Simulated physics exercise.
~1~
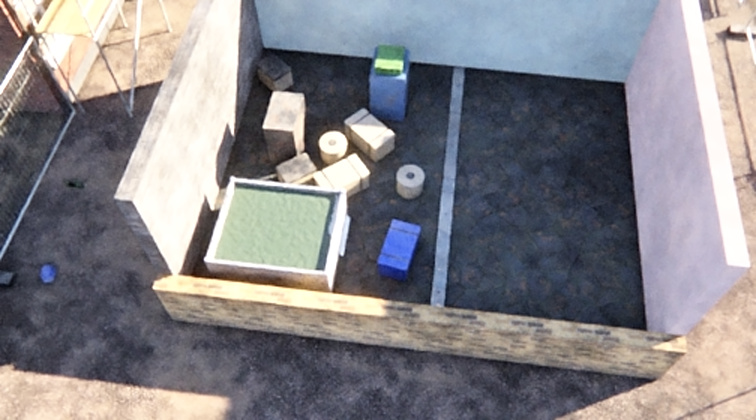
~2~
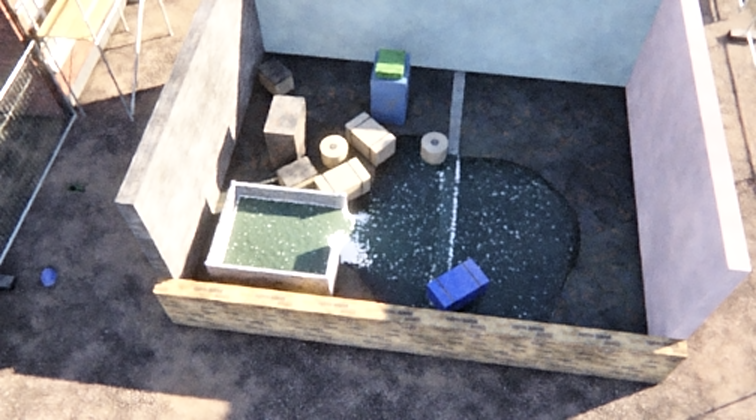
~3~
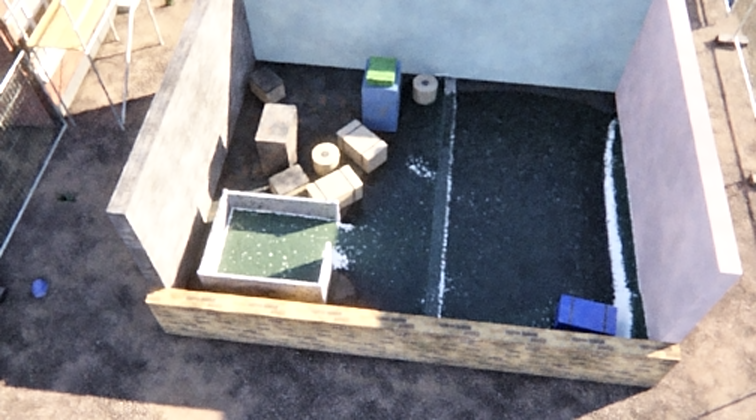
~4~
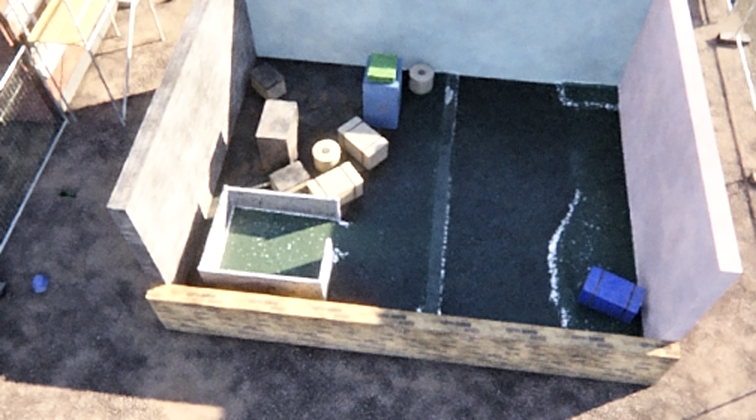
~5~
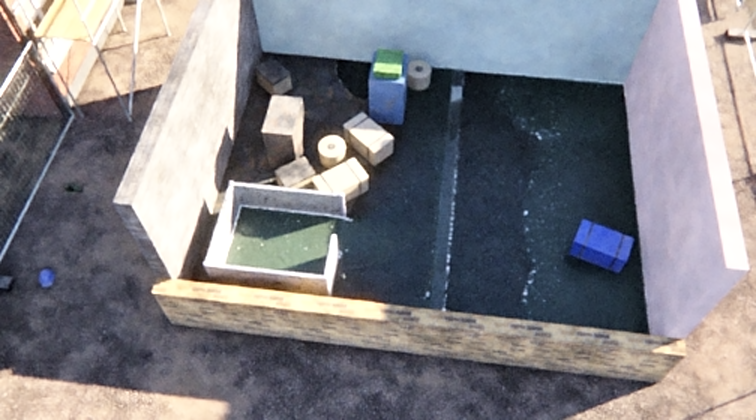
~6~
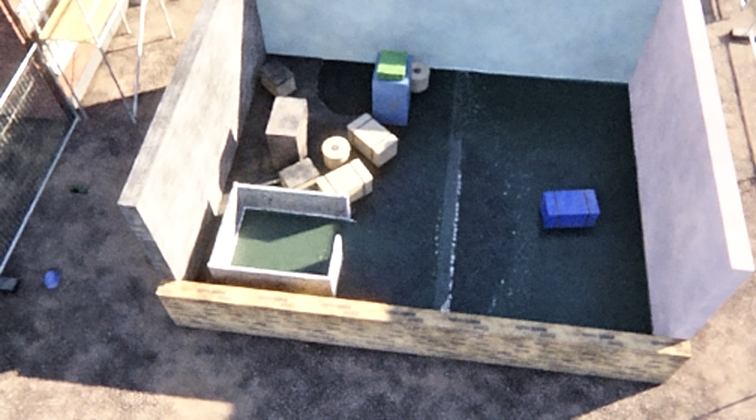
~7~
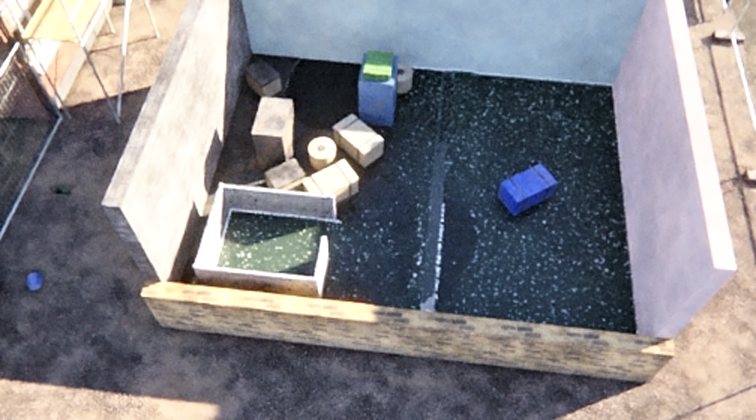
In a walled yard, a tank bursts and its water floats a blue trunk over the kerb.
